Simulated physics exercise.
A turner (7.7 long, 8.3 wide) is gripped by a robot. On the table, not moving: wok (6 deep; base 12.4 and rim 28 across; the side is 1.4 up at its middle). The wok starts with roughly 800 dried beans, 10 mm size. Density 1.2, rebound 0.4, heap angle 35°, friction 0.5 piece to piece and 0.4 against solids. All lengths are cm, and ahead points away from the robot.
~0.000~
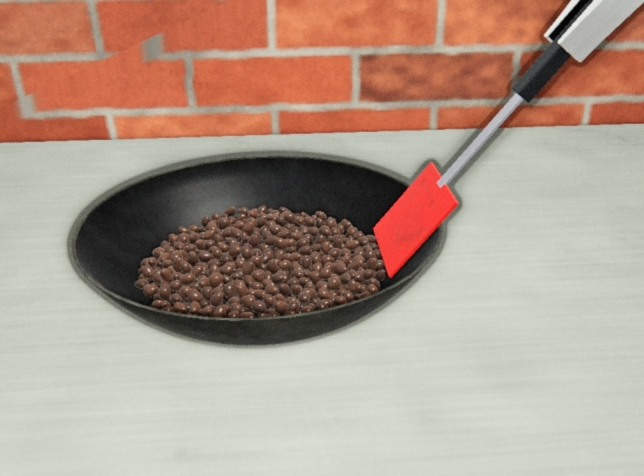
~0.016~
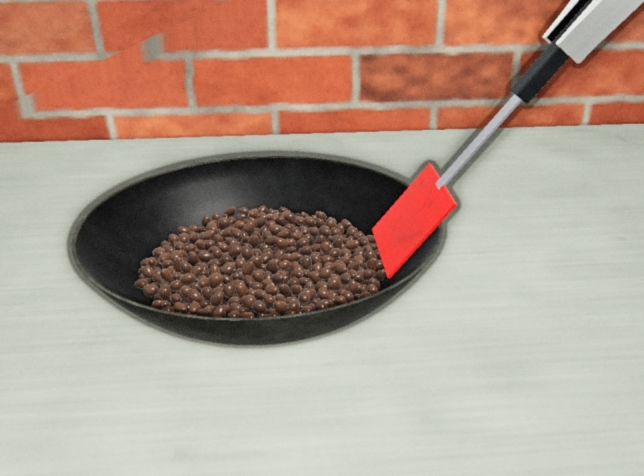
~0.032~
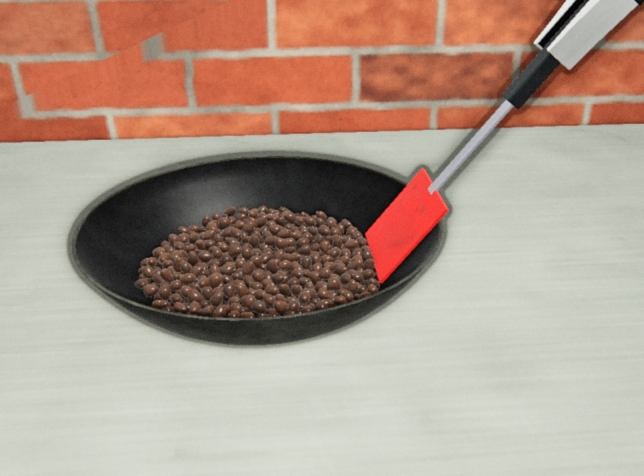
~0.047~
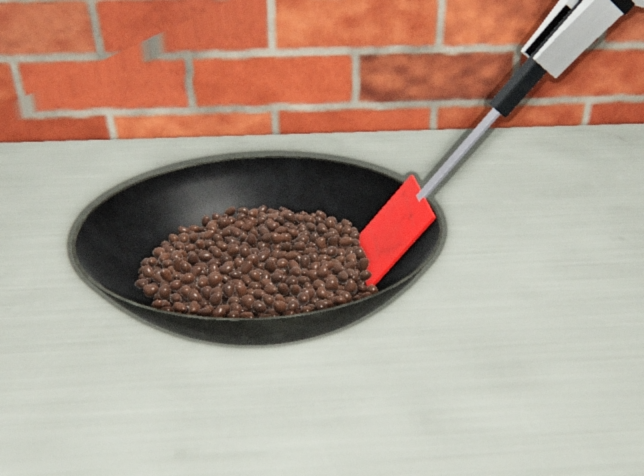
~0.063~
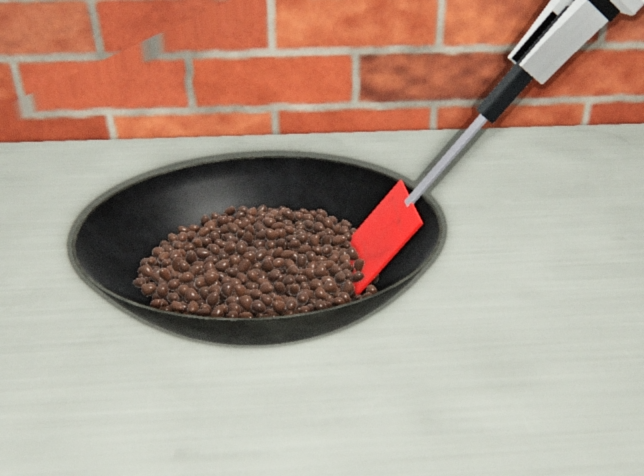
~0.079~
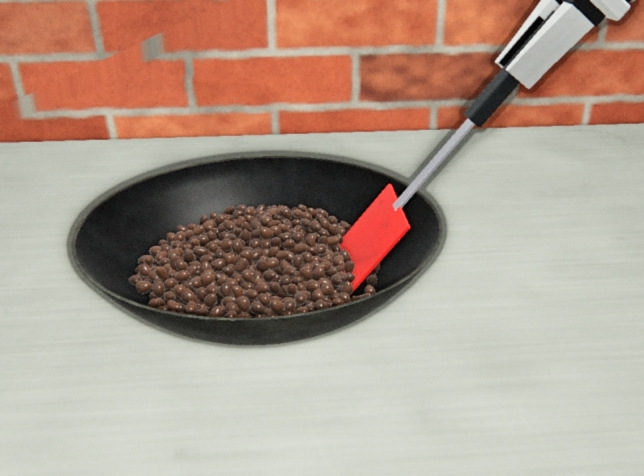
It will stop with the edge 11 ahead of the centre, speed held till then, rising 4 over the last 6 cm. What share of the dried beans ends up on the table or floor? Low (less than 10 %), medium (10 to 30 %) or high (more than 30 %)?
Share on the table or floor: Medium (10 to 30 %).
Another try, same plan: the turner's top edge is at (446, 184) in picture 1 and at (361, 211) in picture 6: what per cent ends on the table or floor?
About 40 per cent.
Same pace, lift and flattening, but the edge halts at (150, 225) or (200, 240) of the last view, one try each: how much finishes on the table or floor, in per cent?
Some 10 and 0 per cent.
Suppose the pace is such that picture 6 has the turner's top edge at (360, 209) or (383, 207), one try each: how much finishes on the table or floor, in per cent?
About 40 and 30 per cent.
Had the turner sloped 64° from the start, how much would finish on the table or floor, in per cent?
Then about 30 per cent.
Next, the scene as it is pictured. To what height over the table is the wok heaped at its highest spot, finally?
Some 6.0 cm.
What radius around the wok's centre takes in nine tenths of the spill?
Roughly 35 cm.
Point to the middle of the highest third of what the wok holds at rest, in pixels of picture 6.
At about (169, 250).
After 0.19 s, sloping 52°, highest piece 8 above the table; 801 in the wok, 1 on the blade or in flight.
After 0.30 s, sloping 52°, highest piece 7 above the table; 801 in the wok, 1 on the table or floor.
After 0.55 s, sloping 52°, highest piece 12 above the table; 620 in the wok, 111 on the table or floor, 71 on the blade or in flight.
After 1.60 s, sloping 52°, highest piece 6 above the table; 620 in the wok, 182 on the table or floor.
At rest, 620 in the wok, 182 on the table or floor. That is 23 % on the table or floor.
